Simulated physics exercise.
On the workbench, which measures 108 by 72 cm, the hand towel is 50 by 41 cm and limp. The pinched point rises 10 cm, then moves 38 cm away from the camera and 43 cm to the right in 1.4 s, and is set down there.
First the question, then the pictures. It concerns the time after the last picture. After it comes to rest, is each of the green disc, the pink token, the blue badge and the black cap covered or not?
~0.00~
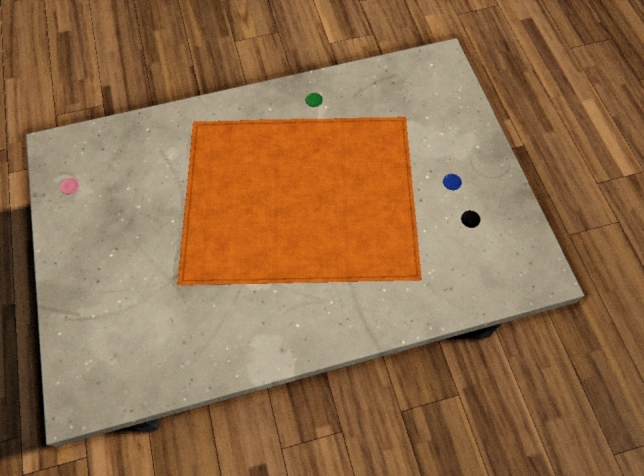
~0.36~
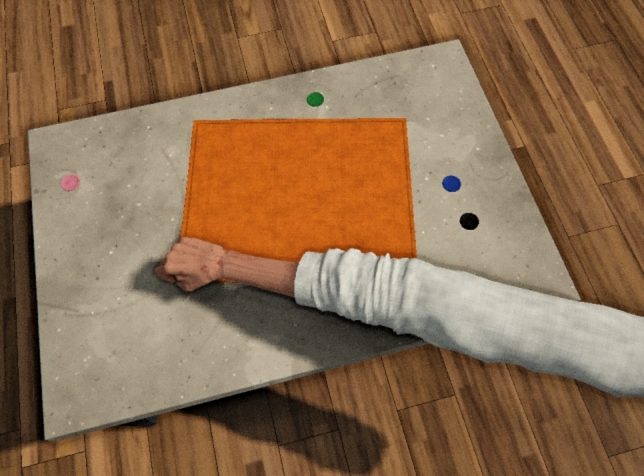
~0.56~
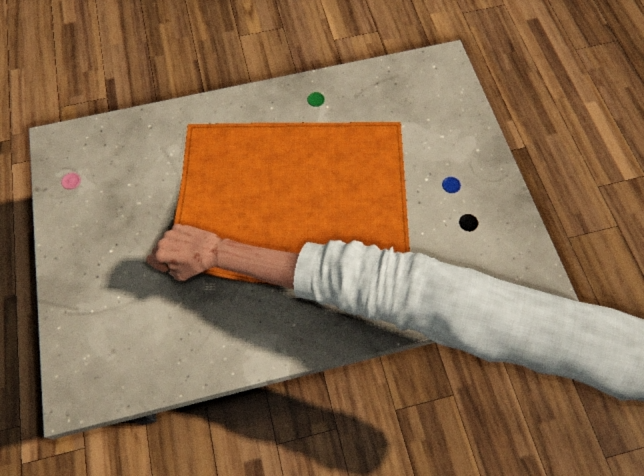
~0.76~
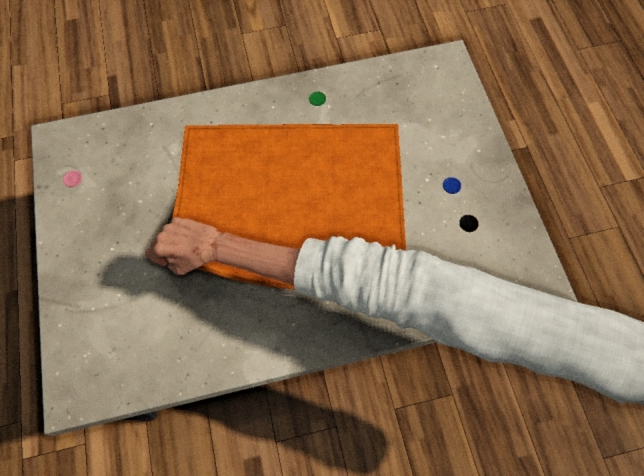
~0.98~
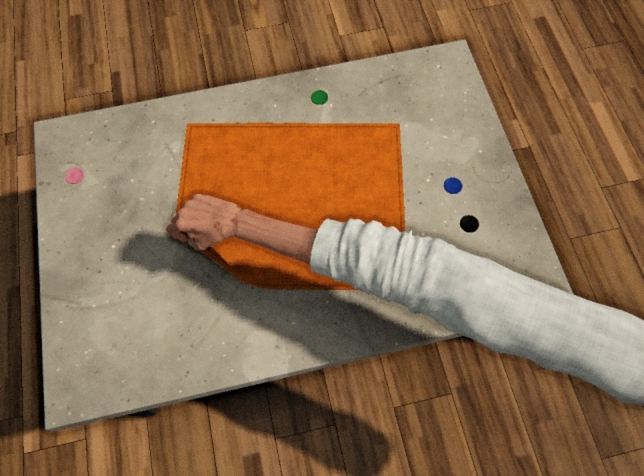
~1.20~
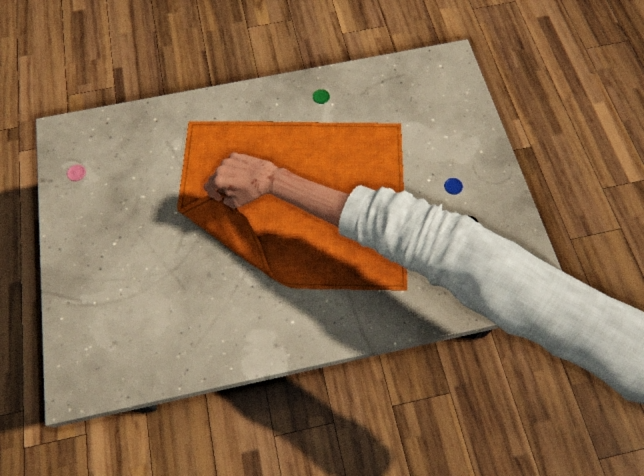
Green disc: Hidden; pink token: In view; blue badge: In view; black cap: In view.
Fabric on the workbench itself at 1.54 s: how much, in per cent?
Some 70 per cent.
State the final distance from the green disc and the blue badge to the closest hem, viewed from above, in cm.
4 cm and 11 cm.
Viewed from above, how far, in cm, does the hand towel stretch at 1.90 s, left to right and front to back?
48 by 48 cm.
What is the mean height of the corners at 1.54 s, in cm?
Avg corner height at that moment: Approx. 3 cm.
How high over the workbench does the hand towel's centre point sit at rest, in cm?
Height: Approx. 3 cm.
At 1.5 s, 70 % of it is down, spanning 51 by 52 cm, above no small thing.
At 1.9 s, 50 % of it is down, spanning 49 by 48 cm, above no small thing.
At 2.3 s, 55 % of it is down, spanning 47 by 48 cm, above green disc.
At 2.6 s, 60 % of it is down, spanning 46 by 49 cm, above green disc.
At 3.6 s, 60 % of it is down, spanning 46 by 50 cm, above green disc.
